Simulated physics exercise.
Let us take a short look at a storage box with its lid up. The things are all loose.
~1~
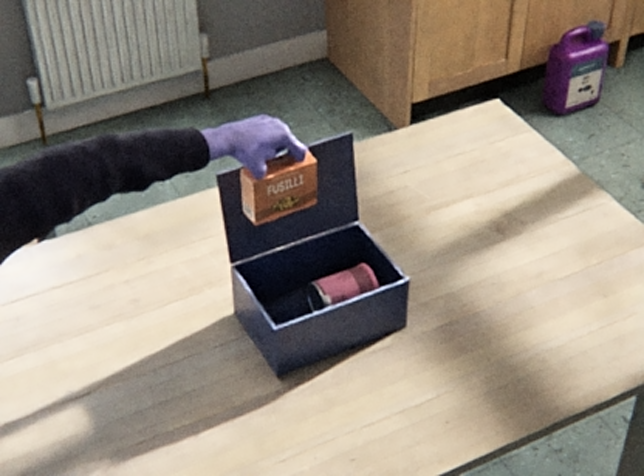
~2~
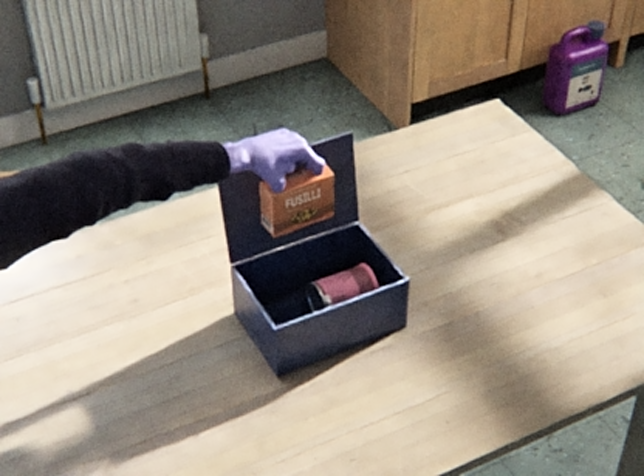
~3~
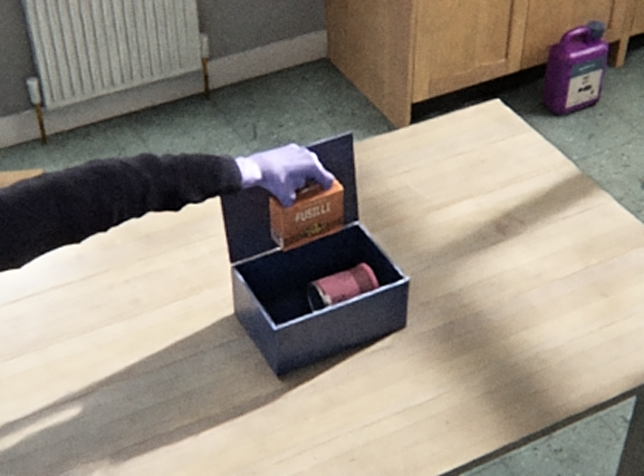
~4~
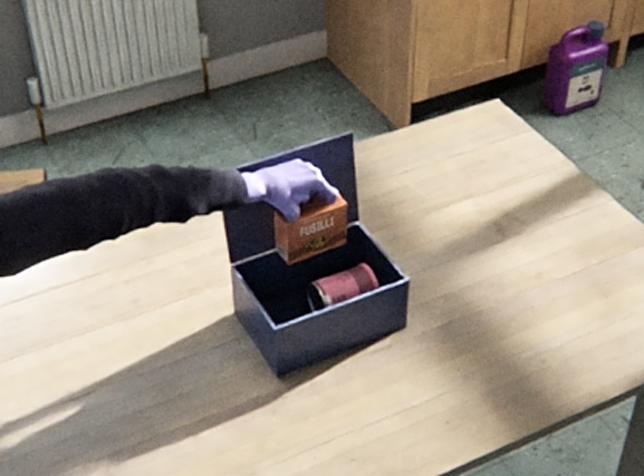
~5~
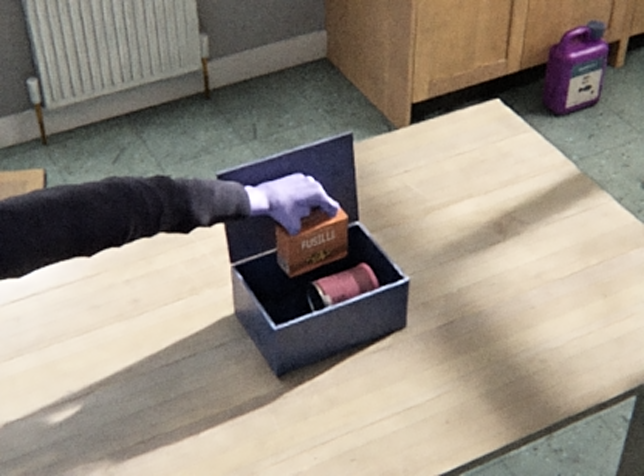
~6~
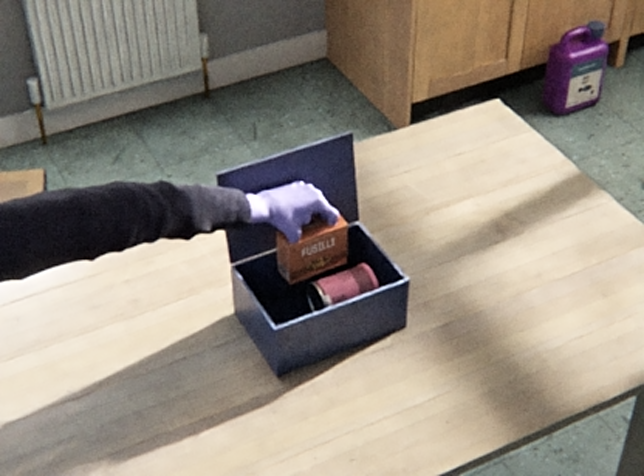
A gloved hand lowers an orange packet into an open box beside a pink tin.
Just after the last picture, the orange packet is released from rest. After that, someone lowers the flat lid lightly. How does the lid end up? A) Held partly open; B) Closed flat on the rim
B.
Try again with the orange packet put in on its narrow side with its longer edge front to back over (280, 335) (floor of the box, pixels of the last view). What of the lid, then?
Then the lid comes down fully.
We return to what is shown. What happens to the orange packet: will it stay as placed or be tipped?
As it turns out, it keeps its original angle.
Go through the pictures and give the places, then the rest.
The first frame shows coming down; orange packet (279, 186); pink tin (343, 293).
The second frame shows coming down; orange packet (298, 199); pink tin (343, 293).
The third frame shows coming down; orange packet (307, 214); pink tin (343, 293).
The fourth frame shows coming down; orange packet (311, 228); pink tin (343, 293).
The fifth frame shows coming down; orange packet (312, 240); pink tin (343, 293).
The sixth frame shows put in, still held; orange packet (312, 247); pink tin (343, 293).
Then, 1.10 s later than the last frame, lid starting down; orange packet moved about its own width near (315, 278); pink tin moved a little.
Then, 1.90 s later than the last frame, lid 41° above the rim; orange packet moved about its own width near (315, 278); pink tin moved a little.
When it is over, lid shut; moved from the start, orange packet; pink tin as before. End places, in pixels of the last picture, orange packet near (315, 278).
